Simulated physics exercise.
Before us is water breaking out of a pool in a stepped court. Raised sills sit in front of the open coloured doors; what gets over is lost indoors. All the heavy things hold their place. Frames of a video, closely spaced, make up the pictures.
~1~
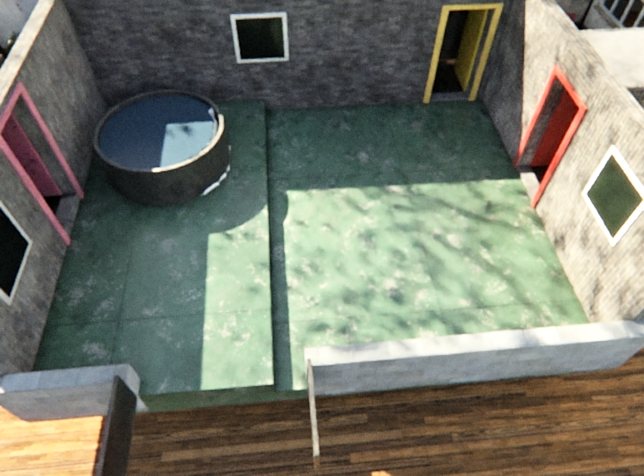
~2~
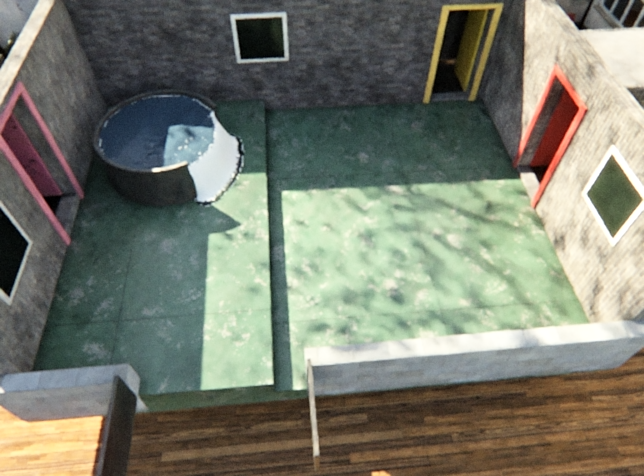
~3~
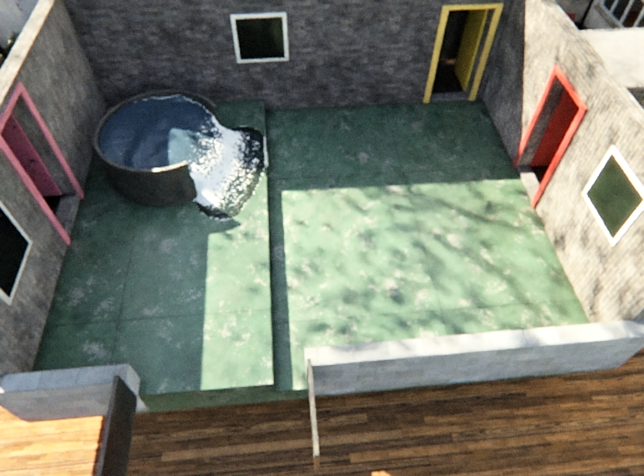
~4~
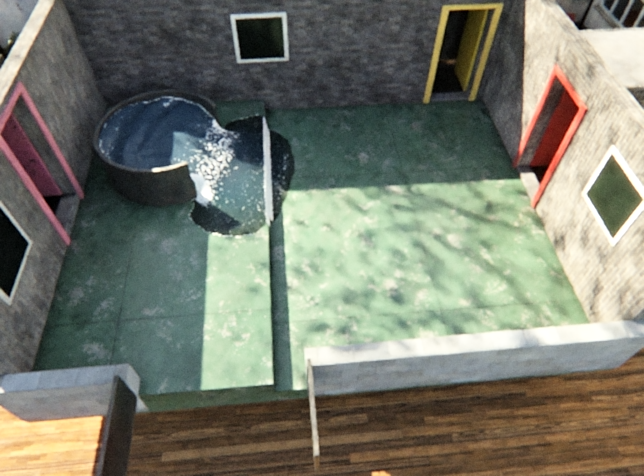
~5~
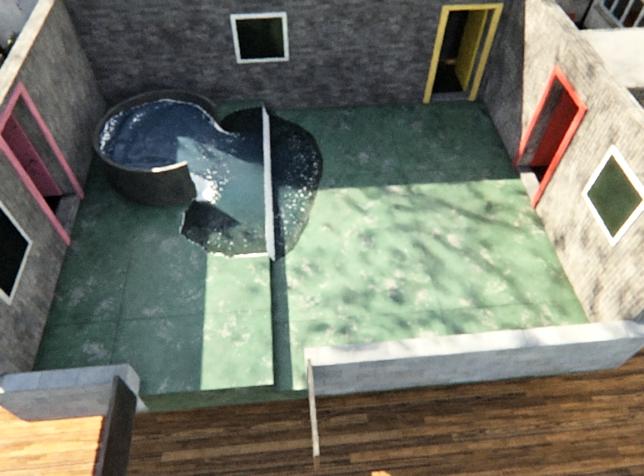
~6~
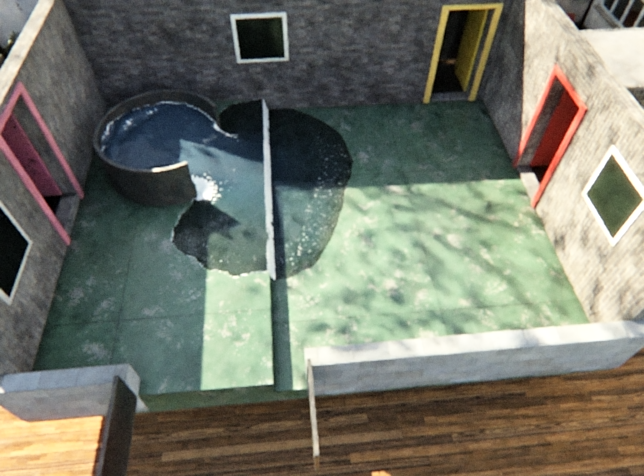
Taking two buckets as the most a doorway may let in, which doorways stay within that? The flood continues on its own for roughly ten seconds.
In order: Yellow door: Over two pails, red door: Over two pails, pink door: Two pails at most.
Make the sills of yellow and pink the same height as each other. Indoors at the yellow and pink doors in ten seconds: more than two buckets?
The yellow door admits less, the pink door admits less.
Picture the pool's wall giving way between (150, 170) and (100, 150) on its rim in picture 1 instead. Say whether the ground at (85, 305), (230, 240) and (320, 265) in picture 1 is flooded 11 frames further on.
In the order given: Swamped, untouched and untouched.
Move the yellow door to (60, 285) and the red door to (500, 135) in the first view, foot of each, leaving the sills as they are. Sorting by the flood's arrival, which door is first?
The door marked red, I'd say.
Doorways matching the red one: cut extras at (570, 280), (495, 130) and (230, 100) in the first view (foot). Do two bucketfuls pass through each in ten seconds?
First tops the limit, then tops the limit, then falls short.
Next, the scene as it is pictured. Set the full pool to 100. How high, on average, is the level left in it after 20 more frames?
Near 20 in a hundred.
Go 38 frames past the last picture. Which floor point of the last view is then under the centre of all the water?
It is near (416, 220).
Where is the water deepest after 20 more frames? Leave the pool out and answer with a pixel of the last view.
About (572, 294).
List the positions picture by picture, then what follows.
The first frame shows still water in the pool at (161, 131).
In the second frame, water pours out at (222, 158) and has run to (231, 137).
In the third frame, the front is at (249, 130), out from the gap at (222, 160).
In the fourth frame, the front is at (249, 229), out from the gap at (223, 161).
In the fifth frame, the front is at (287, 248), out from the gap at (223, 162).
In the sixth frame, water pours out at (223, 161) and has run to (310, 262).
A moment on, water covers 45 % of the floor; the yellow door not reached, the red door not reached, the pink door not reached.
Next, water covers 65 % of the floor; the yellow door wet at the sill, nothing in, the red door under two buckets in, the pink door not reached.
Then, water covers 65 % of the floor; the yellow door under two buckets in, the red door far over two buckets in, the pink door not reached.
Later, water covers 65 % of the floor; the yellow door over two buckets in, the red door far over two buckets in, the pink door not reached.
In the end, water covers 65 % of the floor; the yellow door over two buckets in, the red door far over two buckets in, the pink door not reached.
